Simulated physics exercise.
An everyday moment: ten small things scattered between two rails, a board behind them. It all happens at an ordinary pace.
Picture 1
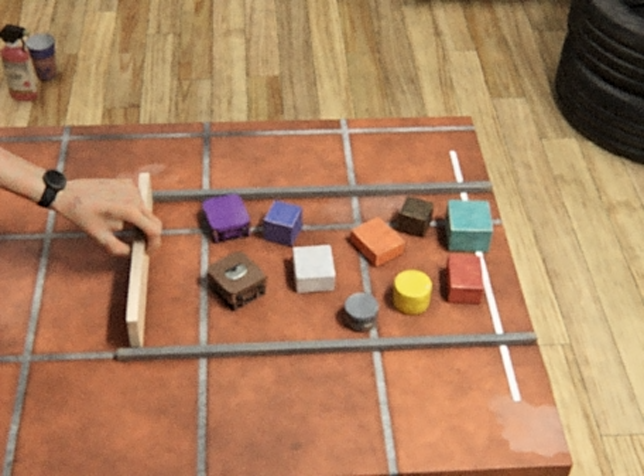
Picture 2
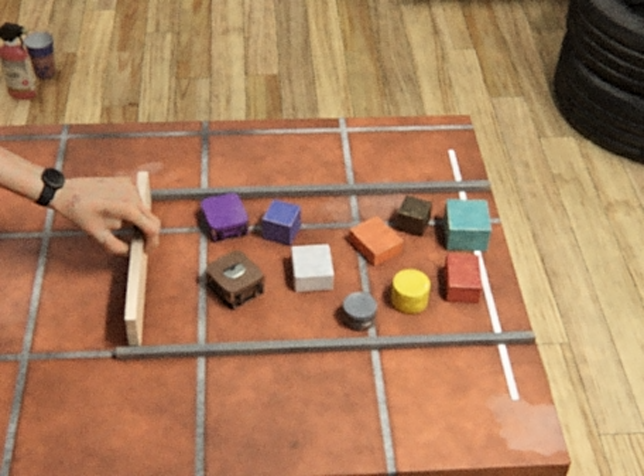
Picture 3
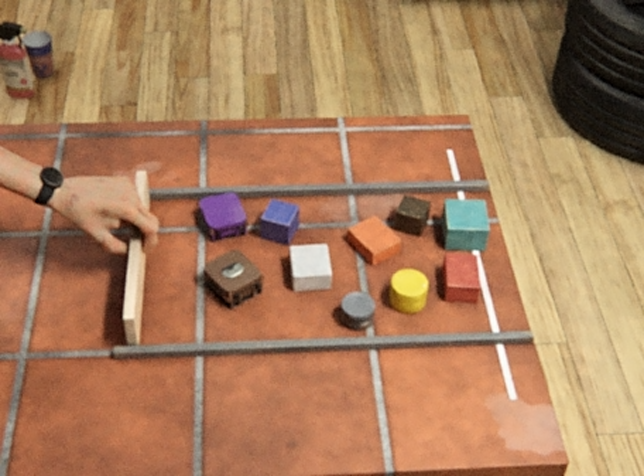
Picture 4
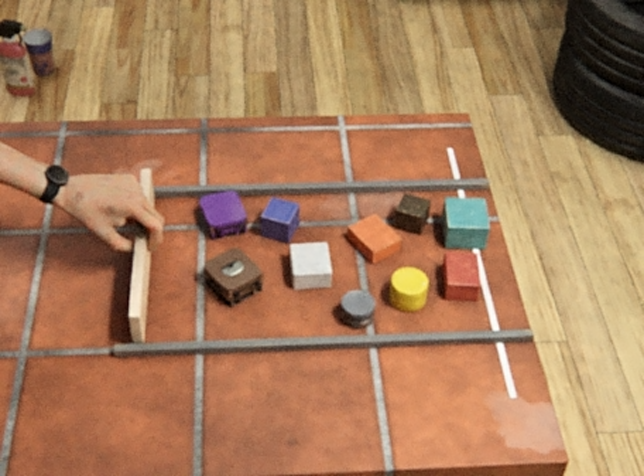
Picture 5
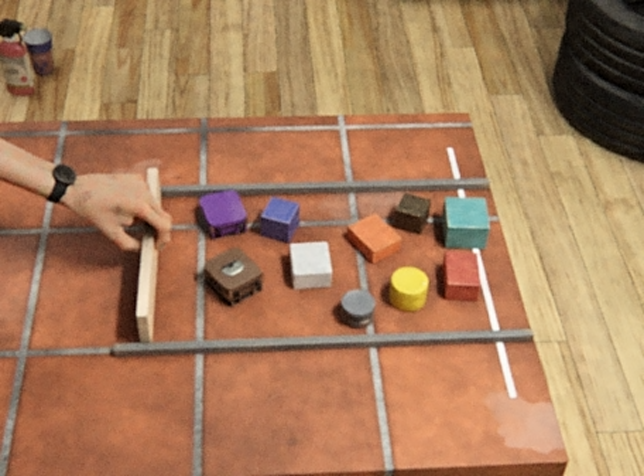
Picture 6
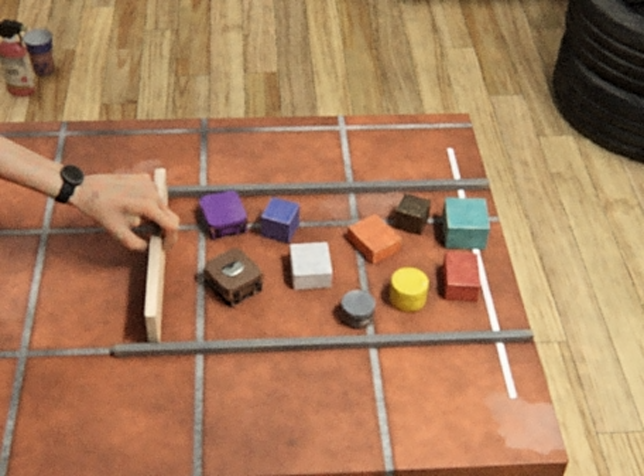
A hand wearing a dark watch held a wooden board upright between two rails, then slid it slightly to the right toward ten small scattered blocks and round pieces, which stayed where they were.
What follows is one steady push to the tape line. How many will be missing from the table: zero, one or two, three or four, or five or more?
As it turns out, the number that fall off is five or more.
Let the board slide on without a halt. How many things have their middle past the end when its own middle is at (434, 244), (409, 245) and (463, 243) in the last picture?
Past the end: 4, 1 and 7.
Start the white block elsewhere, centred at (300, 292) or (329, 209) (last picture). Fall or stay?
In turn it tumbles off; drops off.
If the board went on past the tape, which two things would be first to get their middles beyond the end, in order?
The order is the turquoise block, then the red block.
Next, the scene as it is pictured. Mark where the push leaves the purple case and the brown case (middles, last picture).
First (486, 210), then (507, 278).
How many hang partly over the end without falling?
2 of them.
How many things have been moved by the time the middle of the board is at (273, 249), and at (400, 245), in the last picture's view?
By then 4, and 10.
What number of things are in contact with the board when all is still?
That makes 3.
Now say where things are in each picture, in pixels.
Turquoise block (468, 226); red block (465, 279); black block (416, 217); board (141, 257); tape (481, 261), in the first frame.
Red block (463, 278); purple case (225, 218), in the second frame.
Black block (412, 216); brown case (233, 279), in the third frame.
Turquoise block (465, 223); yellow lid (409, 290), in the fourth frame.
Red block (461, 276); white block (310, 266), in the fifth frame.
Turquoise block (465, 223); red block (462, 277); black block (413, 214); board (157, 252); tape (478, 258), in the sixth frame.
Soon after, none off yet; turquoise block at rest near (465, 223); red block at rest near (462, 277); black block at rest near (413, 214).
After that, none off yet; turquoise block displaced about its own width near (499, 217); red block displaced a little near (482, 277); black block displaced well along near (455, 204).
In the end, the number that fall off is five or more; gone, blue block, white block, orange block, yellow lid, black block, red block and turquoise block.
